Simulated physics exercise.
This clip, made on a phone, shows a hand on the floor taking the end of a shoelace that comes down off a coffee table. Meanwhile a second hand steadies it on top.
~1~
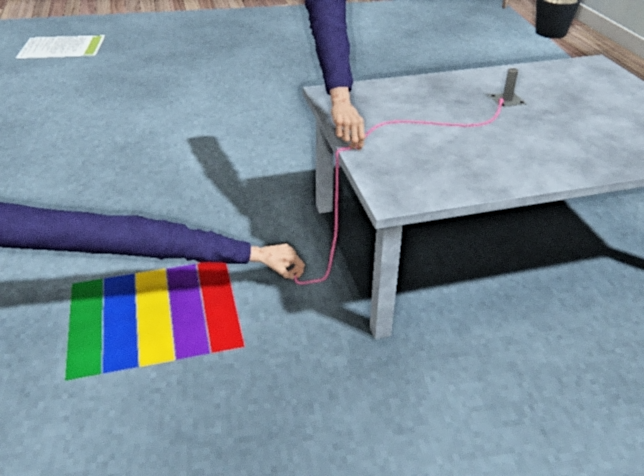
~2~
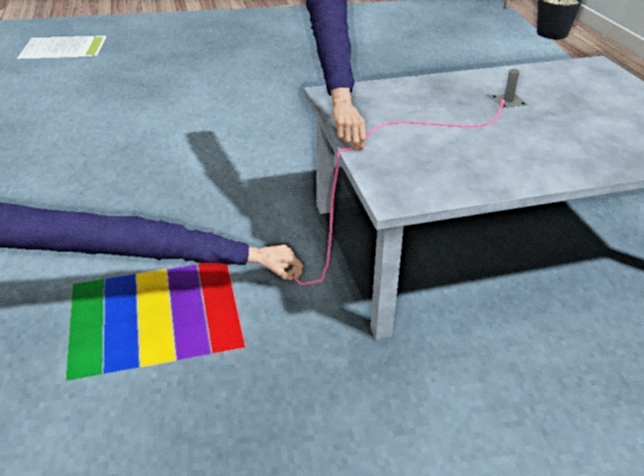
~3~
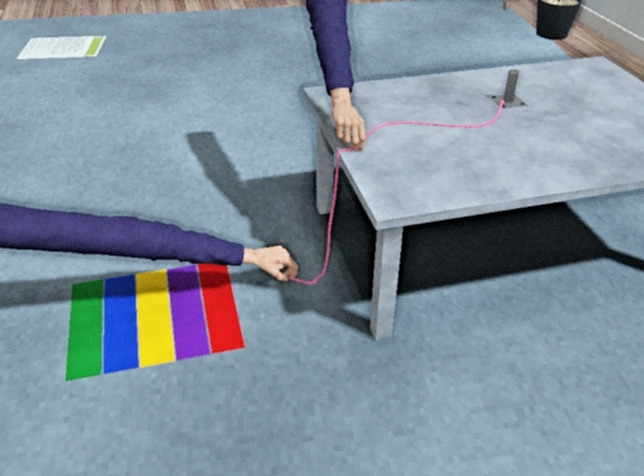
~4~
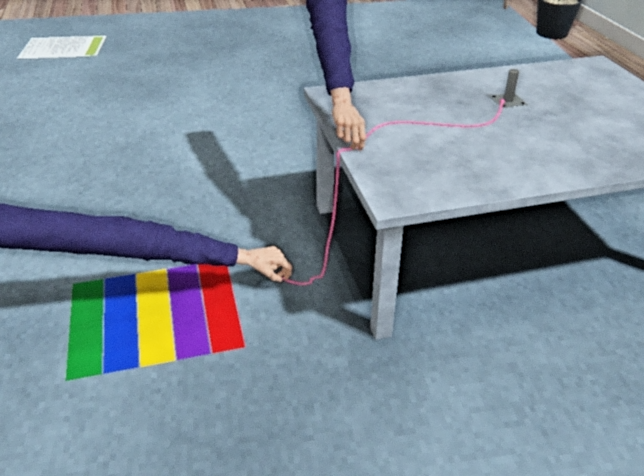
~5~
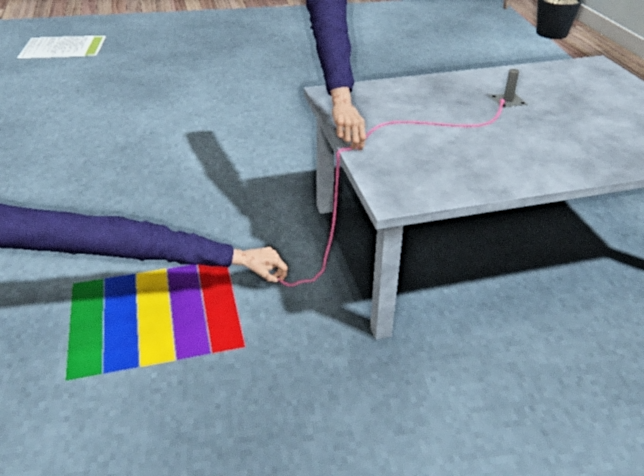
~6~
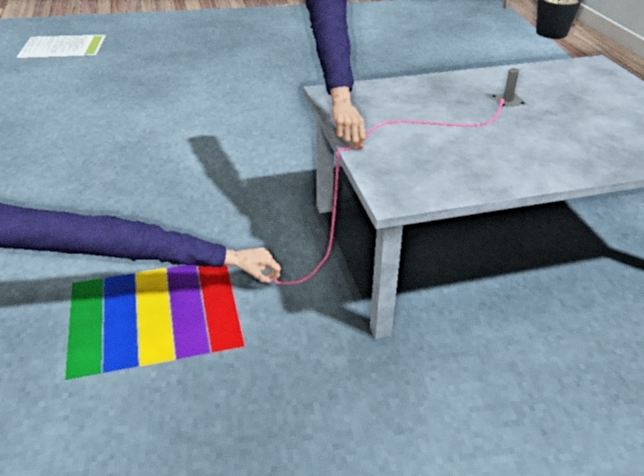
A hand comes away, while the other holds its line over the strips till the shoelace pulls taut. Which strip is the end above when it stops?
The yellow one.
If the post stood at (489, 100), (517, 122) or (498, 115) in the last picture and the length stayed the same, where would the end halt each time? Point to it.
It works out at around (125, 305), (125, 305) and (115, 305) for the three tries.
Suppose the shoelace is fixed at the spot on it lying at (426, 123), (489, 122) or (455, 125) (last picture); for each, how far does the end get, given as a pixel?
Those spots come out as (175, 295), (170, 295) and (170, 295).
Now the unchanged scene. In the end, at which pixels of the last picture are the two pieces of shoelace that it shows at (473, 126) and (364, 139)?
The first ends at (444, 115) and the second at (334, 145).
Early on, end near (217, 288); over red.
Midway, end near (175, 295); over purple.
At the end of the slack, end near (149, 300); over yellow. The yellow one.
